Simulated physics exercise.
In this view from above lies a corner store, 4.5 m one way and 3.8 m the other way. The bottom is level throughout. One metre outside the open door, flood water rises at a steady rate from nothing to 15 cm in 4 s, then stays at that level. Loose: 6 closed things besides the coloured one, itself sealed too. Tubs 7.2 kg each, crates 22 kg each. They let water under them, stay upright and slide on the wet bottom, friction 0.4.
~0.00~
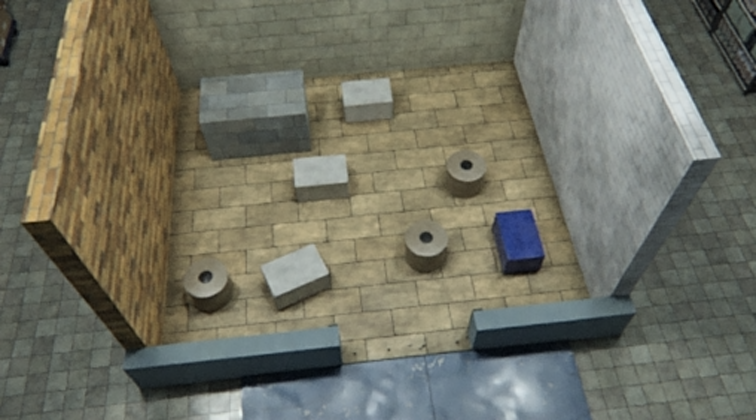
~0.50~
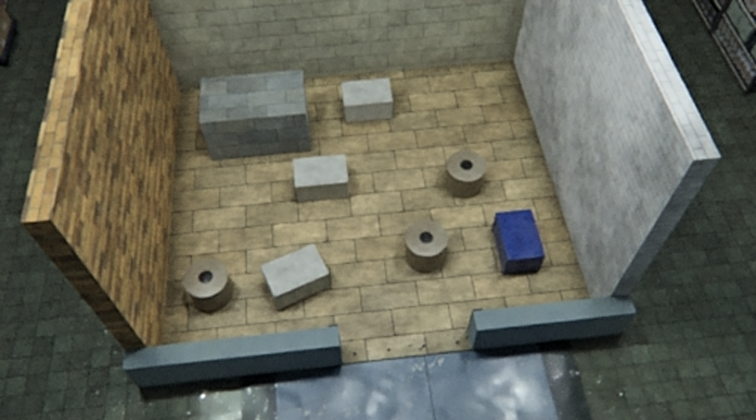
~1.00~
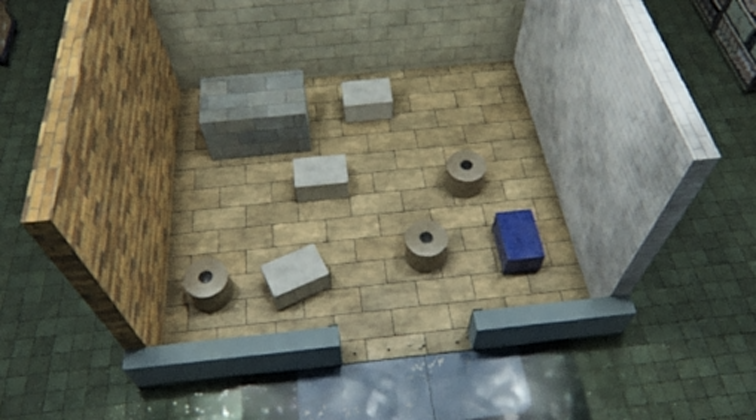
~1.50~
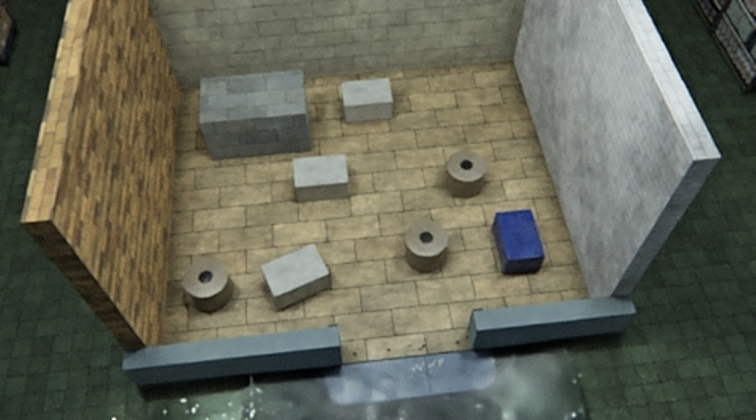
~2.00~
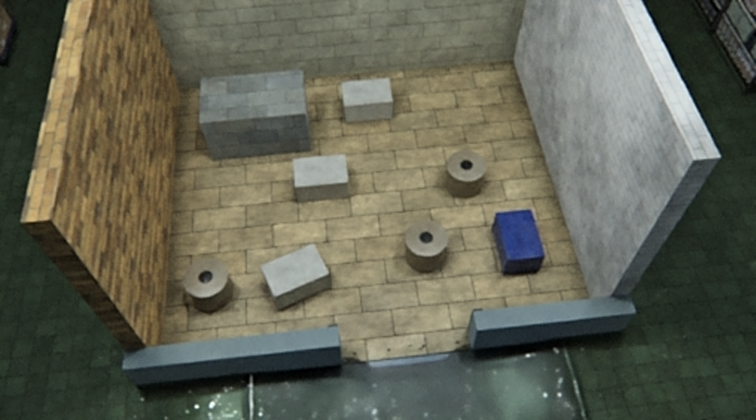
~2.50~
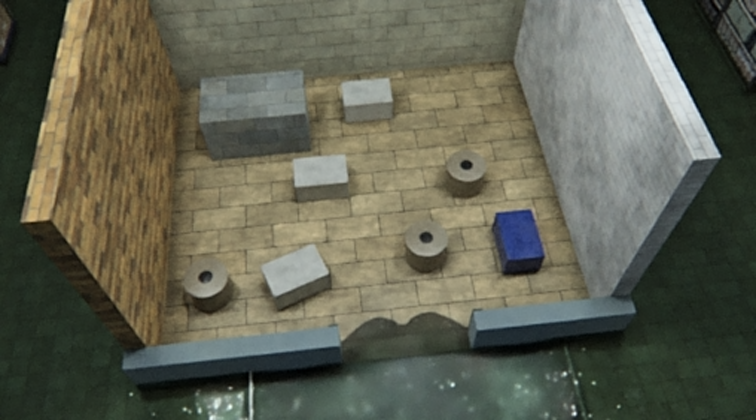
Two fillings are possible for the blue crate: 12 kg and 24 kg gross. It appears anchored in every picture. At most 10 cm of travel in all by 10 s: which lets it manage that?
It is going to need just the smaller figure.
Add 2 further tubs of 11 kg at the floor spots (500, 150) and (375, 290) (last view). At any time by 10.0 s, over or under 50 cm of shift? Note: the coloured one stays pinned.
Well, below half a metre and then beyond half a metre.
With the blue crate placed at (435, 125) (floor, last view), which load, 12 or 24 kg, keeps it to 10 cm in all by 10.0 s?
Outcome - success with heavier only.
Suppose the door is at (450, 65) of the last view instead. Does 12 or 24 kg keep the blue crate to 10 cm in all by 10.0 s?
Note: Only the heavier mass keeps it.
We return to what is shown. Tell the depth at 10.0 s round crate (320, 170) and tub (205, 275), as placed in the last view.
Some 5 cm at the first, some 4 cm at the second.
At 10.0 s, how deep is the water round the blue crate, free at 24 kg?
Around 3 cm.
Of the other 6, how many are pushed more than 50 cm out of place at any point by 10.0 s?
I make it 2.
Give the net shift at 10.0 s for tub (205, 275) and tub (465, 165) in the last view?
They sit 0 cm and 120 cm away, in the order given.
After 3.5 s the blue crate would be 0 cm from its start with 12 kg and 0 cm from its start with 24 kg; 0 cm of water round it then.
After 4.5 s the blue crate would be 0 cm from its start with 12 kg and 0 cm from its start with 24 kg; 1 cm of water round it then.
After 7.0 s the blue crate would be 0 cm from its start with 12 kg and 0 cm from its start with 24 kg; 2 cm of water round it then.
After 10.0 s the blue crate would be 0 cm from its start with 12 kg and 0 cm from its start with 24 kg; 3 cm of water round it then.
